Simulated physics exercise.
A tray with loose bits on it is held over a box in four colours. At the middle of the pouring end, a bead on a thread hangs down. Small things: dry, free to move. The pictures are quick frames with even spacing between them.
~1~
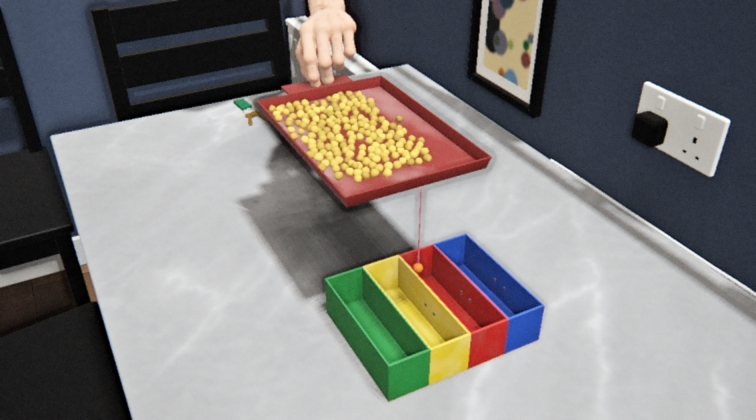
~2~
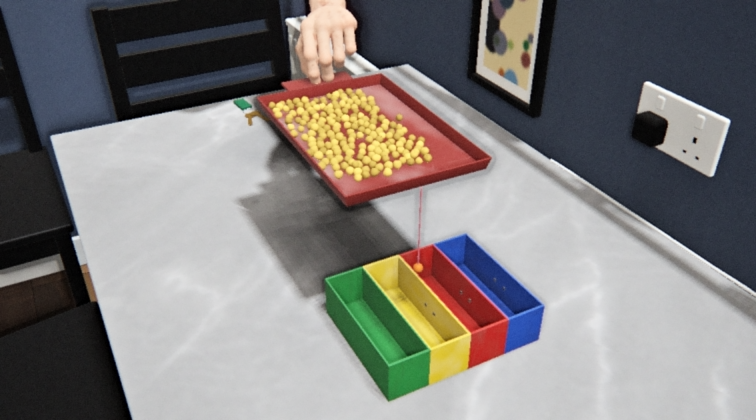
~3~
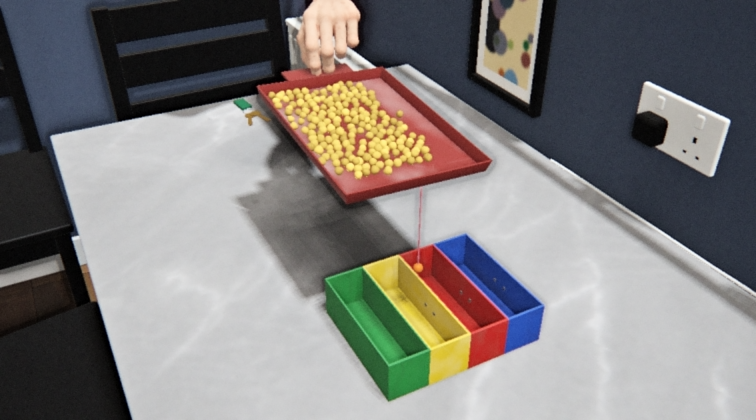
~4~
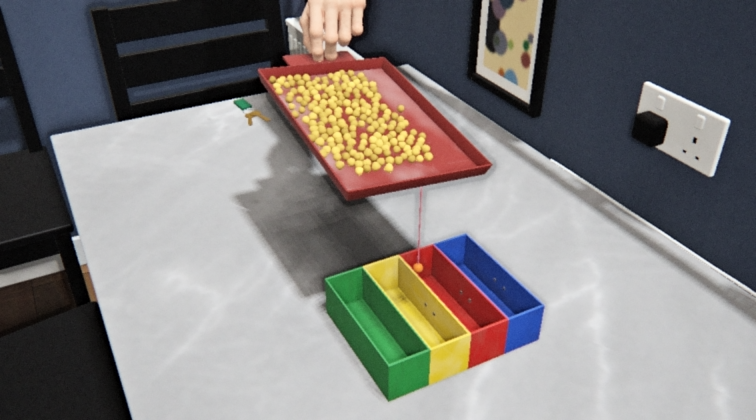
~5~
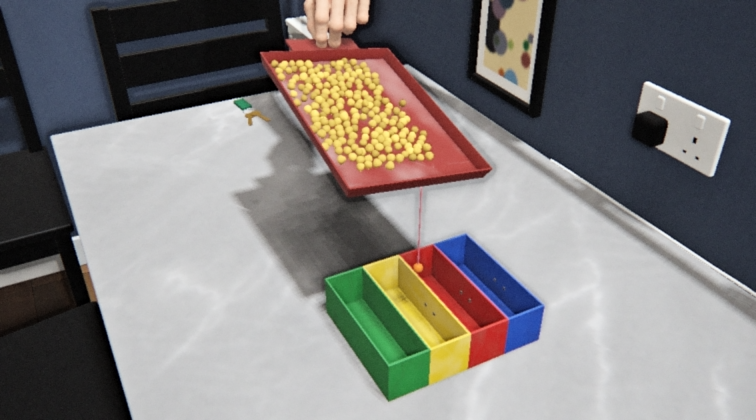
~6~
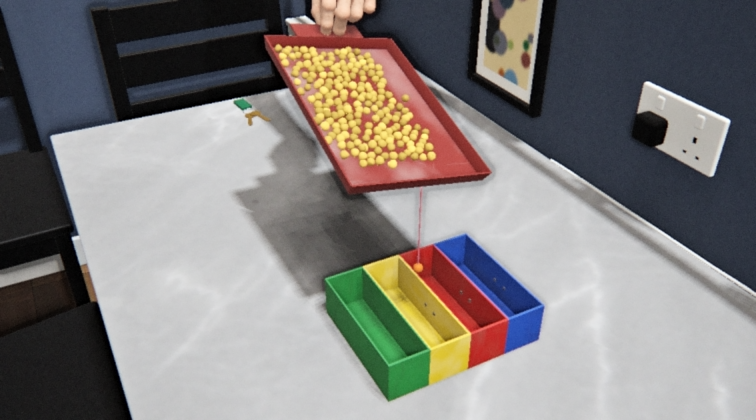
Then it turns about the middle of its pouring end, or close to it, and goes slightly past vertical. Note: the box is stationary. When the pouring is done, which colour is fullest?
Fullest: The blue cell.
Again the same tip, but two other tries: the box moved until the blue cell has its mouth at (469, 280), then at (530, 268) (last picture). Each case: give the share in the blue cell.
About 50% on the first try and 20% on the second.
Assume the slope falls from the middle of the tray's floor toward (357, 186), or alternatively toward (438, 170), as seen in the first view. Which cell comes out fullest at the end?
Green, then the blue cell.
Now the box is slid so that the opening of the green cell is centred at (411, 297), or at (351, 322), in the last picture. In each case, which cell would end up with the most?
With the first placing it's that red cell, with the second it's the blue cell.
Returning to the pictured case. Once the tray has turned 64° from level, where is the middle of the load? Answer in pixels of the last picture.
I'd mark it close to (454, 154).
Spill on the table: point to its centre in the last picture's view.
It's centred close to pixel (542, 287).
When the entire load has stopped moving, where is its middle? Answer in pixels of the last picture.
The centre settles at about (479, 298).
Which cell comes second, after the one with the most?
That's the cell in red.
Shortly afterwards, tray tipped steeply; all but a few on the tray; a little falling or outside the box.
Next, tray tipped past a quarter turn; near two thirds on the tray; near a quarter in the blue cell; only a few in the red cell; near a quarter falling or outside the box.
Some moments later, tray tipped past a quarter turn; near half in the blue cell; near a quarter in the red cell; only a few in the yellow cell; near a quarter falling or outside the box.
In the end, tray tipped past a quarter turn; near half in the blue cell; near a quarter in the red cell; only a few in the yellow cell; none at all in the green cell; near a quarter outside the box.
